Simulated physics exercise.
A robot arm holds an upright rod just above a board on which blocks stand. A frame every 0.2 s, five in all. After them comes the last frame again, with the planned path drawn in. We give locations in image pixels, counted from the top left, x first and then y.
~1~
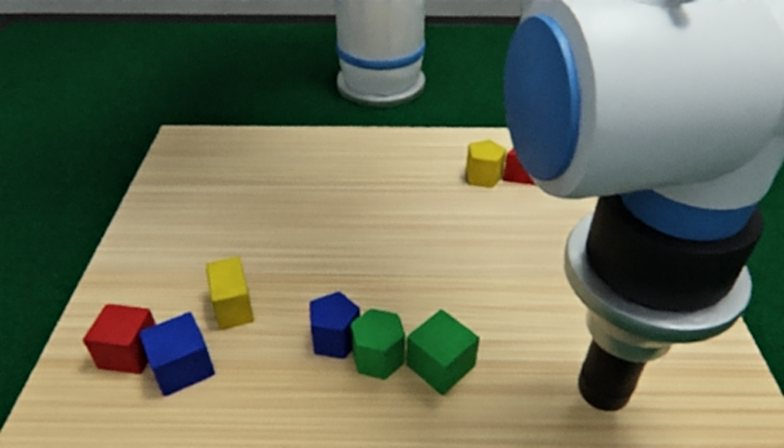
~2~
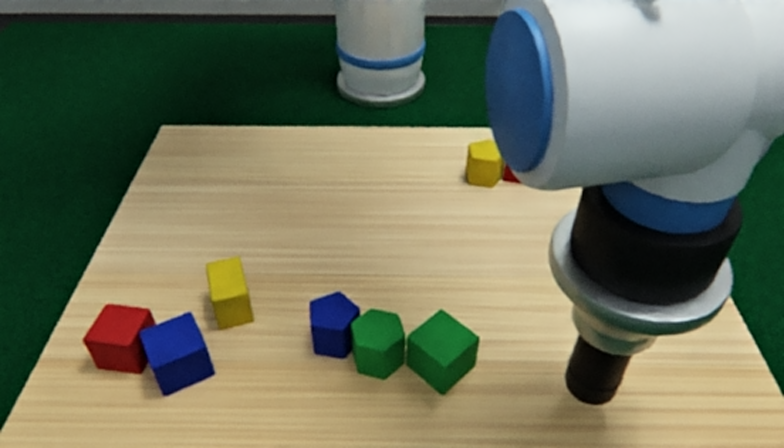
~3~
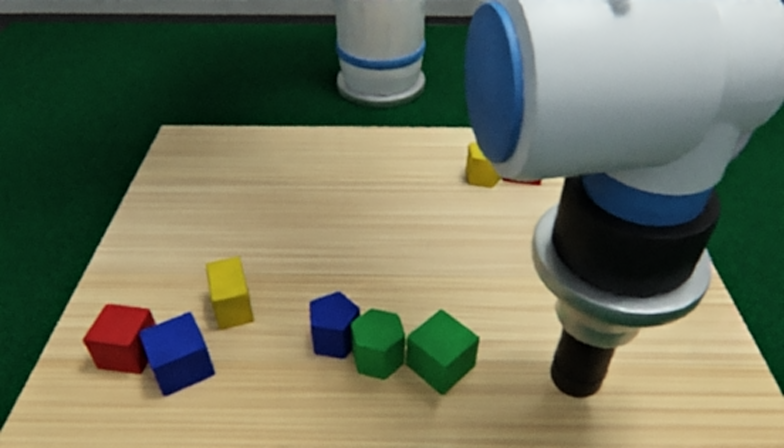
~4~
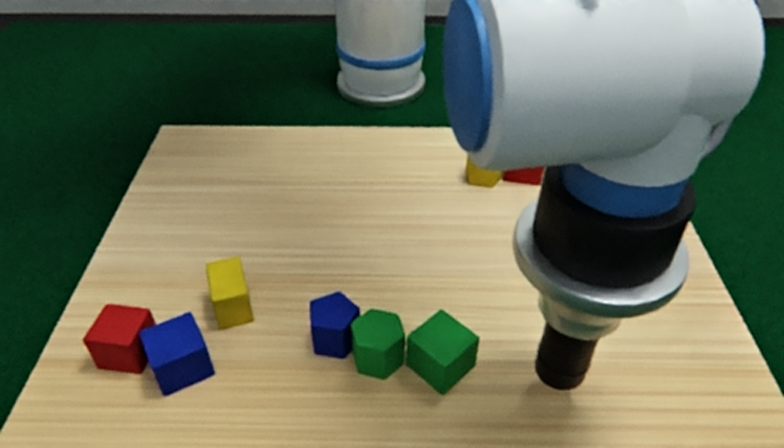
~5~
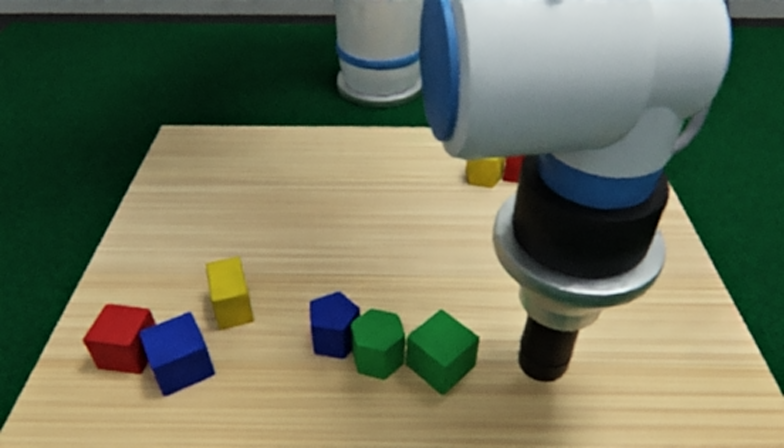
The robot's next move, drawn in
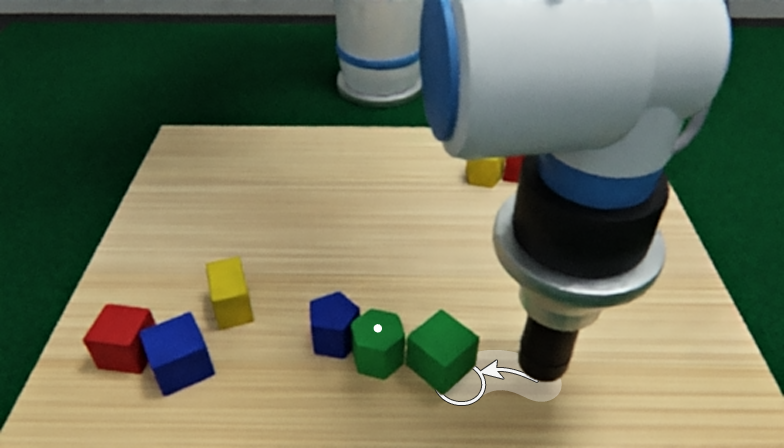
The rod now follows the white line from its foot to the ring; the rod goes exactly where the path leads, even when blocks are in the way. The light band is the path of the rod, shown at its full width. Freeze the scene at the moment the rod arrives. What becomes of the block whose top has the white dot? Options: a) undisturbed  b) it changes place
Answer: B.
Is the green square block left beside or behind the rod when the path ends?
The answer is no.
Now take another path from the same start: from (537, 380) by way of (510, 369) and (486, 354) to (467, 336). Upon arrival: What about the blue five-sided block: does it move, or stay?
It's unmoved.
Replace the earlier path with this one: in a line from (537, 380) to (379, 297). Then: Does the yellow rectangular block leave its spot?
In short: No.
The line goes from (537, 380) via (510, 371) and (483, 371), ending at (459, 382); the dot is on the green hexagon.
The first path, step by step. Halfway along, rod (499, 352); green square block (439, 337).
At the end, rod (462, 365); blue five-sided block (323, 305); green hexagon (353, 336), turned 50° clockwise; green square block (401, 355).
